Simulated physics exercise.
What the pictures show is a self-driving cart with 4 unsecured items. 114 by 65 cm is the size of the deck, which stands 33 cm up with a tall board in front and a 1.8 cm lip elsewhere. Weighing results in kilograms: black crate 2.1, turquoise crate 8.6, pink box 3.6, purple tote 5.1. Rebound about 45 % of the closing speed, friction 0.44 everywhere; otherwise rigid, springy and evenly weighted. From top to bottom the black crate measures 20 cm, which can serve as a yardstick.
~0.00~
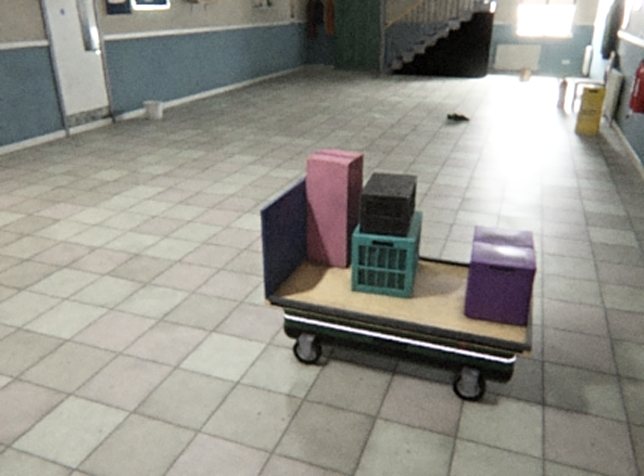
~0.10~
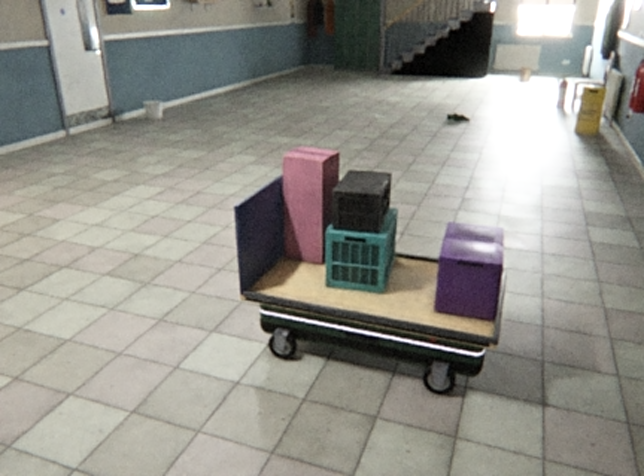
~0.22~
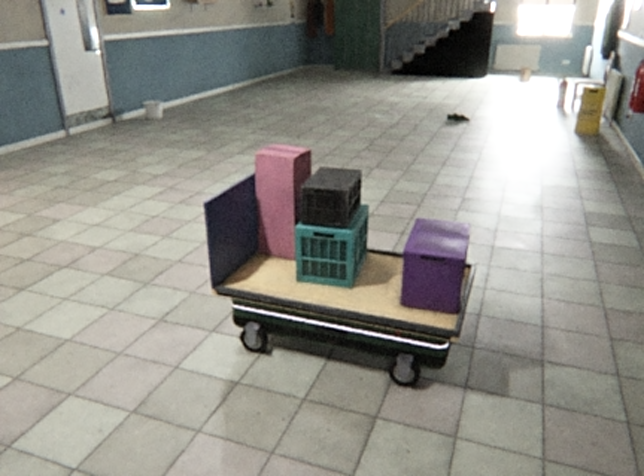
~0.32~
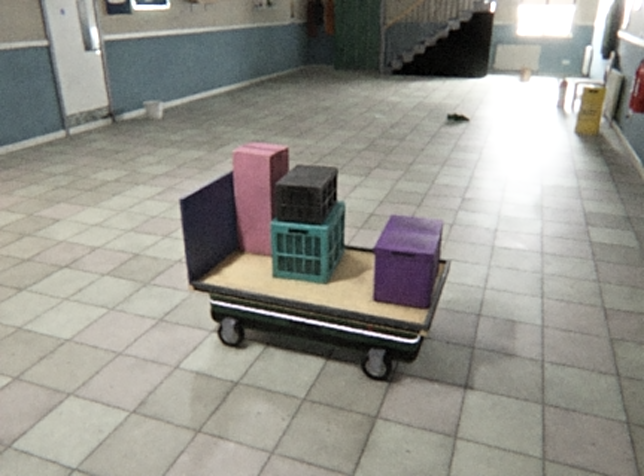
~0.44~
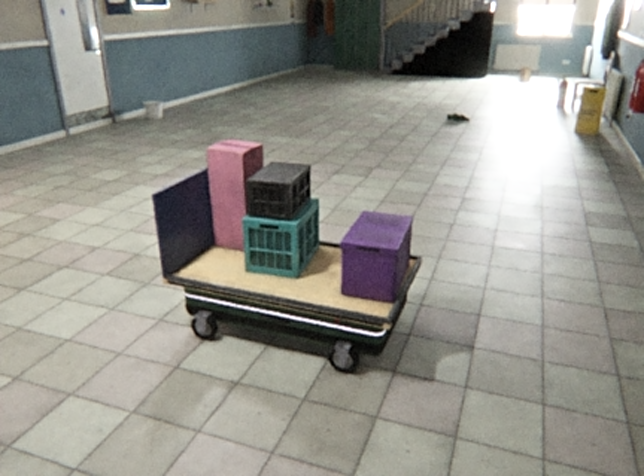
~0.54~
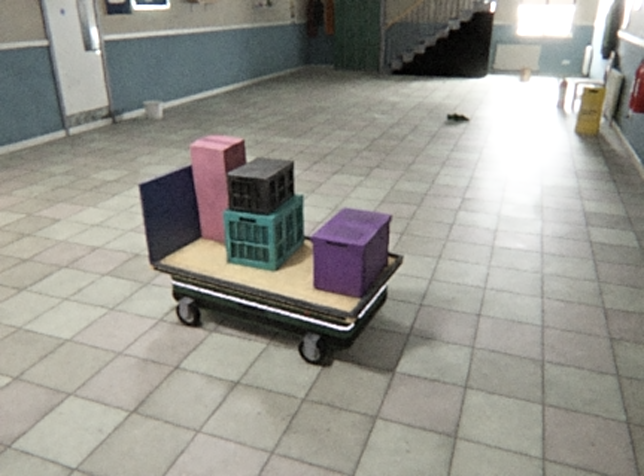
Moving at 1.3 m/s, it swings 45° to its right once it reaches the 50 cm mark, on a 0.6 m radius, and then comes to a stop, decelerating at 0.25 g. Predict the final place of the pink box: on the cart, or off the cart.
Final place: On the cart.
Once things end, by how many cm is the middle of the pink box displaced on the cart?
It ends up around 44 cm from its start.
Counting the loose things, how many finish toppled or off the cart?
Tally: 1.
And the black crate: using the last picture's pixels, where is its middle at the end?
It finishes around (223, 144).
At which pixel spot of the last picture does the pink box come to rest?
Around pixel (195, 174).
Around 0.64 s, 83 cm covered, turned 18°; pink box at 13° to upright near (215, 182); black crate shifted 6 cm; turquoise crate shifted 4 cm.
Around 0.84 s, 109 cm covered, turned 40°; pink box at 52° to upright near (207, 175); black crate shifted 14 cm; turquoise crate shifted 8 cm.
Around 1.04 s, 135 cm covered, turned 45°; pink box on its side near (200, 181); black crate shifted 13 cm; turquoise crate shifted 8 cm.
Finally (2.0 s), on their side or leaning hard on the cart, pink box; not toppled but over 10 cm from the start, black crate; the other 2 still in place (within 10 cm). In the last view, pink box near (195, 174).
